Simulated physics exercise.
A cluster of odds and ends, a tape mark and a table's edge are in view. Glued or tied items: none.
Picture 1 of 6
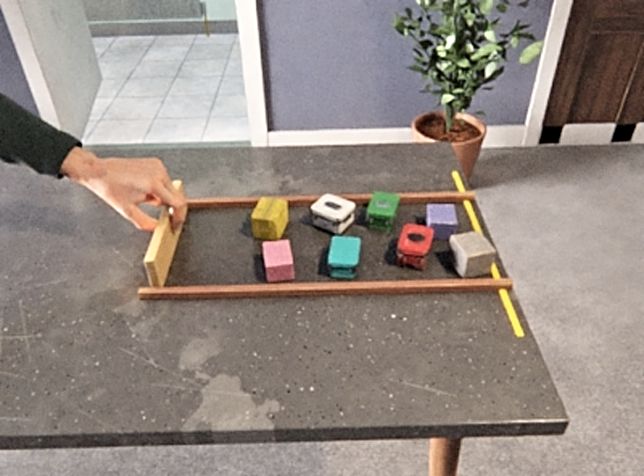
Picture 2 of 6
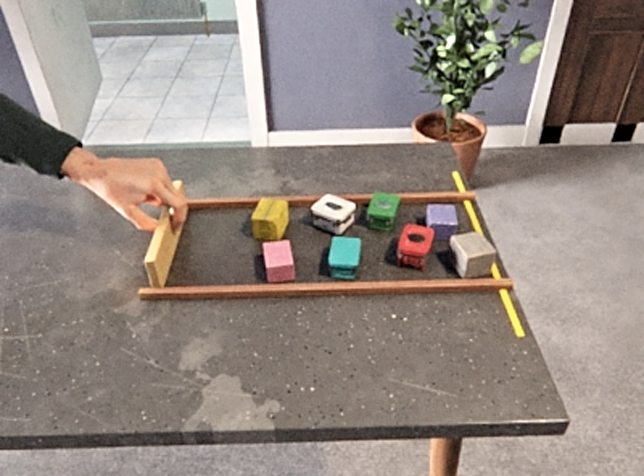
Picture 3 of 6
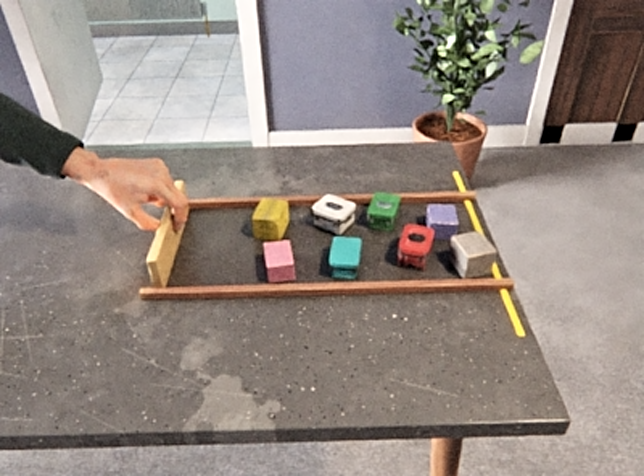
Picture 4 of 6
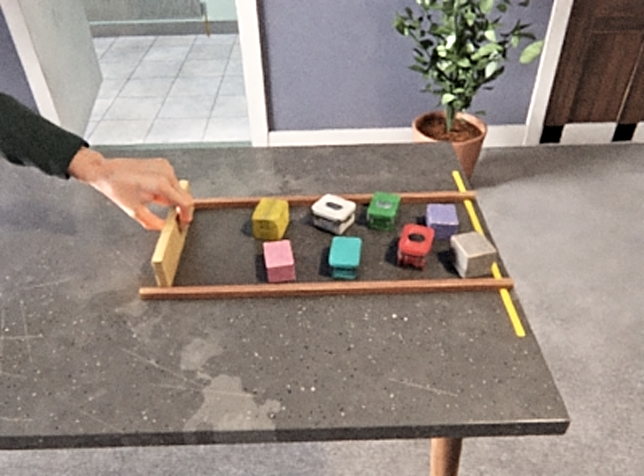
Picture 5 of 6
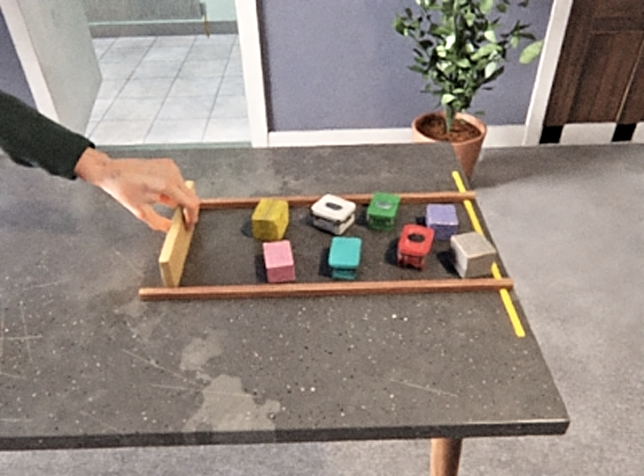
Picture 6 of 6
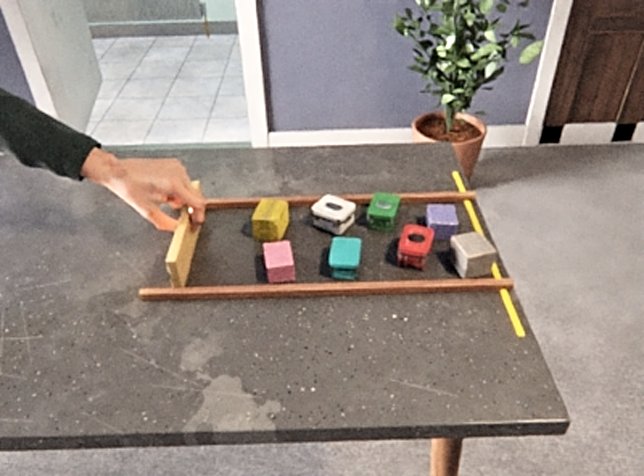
A hand slides a wooden board slightly right between two rails toward still, colourful blocks.
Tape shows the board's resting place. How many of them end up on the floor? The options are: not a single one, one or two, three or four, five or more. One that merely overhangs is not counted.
Answer: Five or more.
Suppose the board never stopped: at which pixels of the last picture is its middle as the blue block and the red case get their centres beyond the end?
Estimated middle: (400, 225), and (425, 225) for the other.
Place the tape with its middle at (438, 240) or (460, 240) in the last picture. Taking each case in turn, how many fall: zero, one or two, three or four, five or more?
Three to four; at least five.
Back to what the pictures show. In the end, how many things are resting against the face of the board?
That would be 1 of them.
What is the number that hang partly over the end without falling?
It's 1.
Soon after, none off yet; grey block at rest near (472, 255); blue block at rest near (441, 222); red case at rest near (416, 247).
After that, none off yet; grey block at rest near (472, 255); blue block displaced a little near (457, 223); red case displaced a little near (425, 245).
And then, two off so far; grey block on its way down near (523, 394); blue block on its way down near (503, 346); red case displaced well along near (501, 242).
In the end, the number that fall off is five or more; gone, yellow box, white case, turquoise case, green case, red case, blue block and grey block.
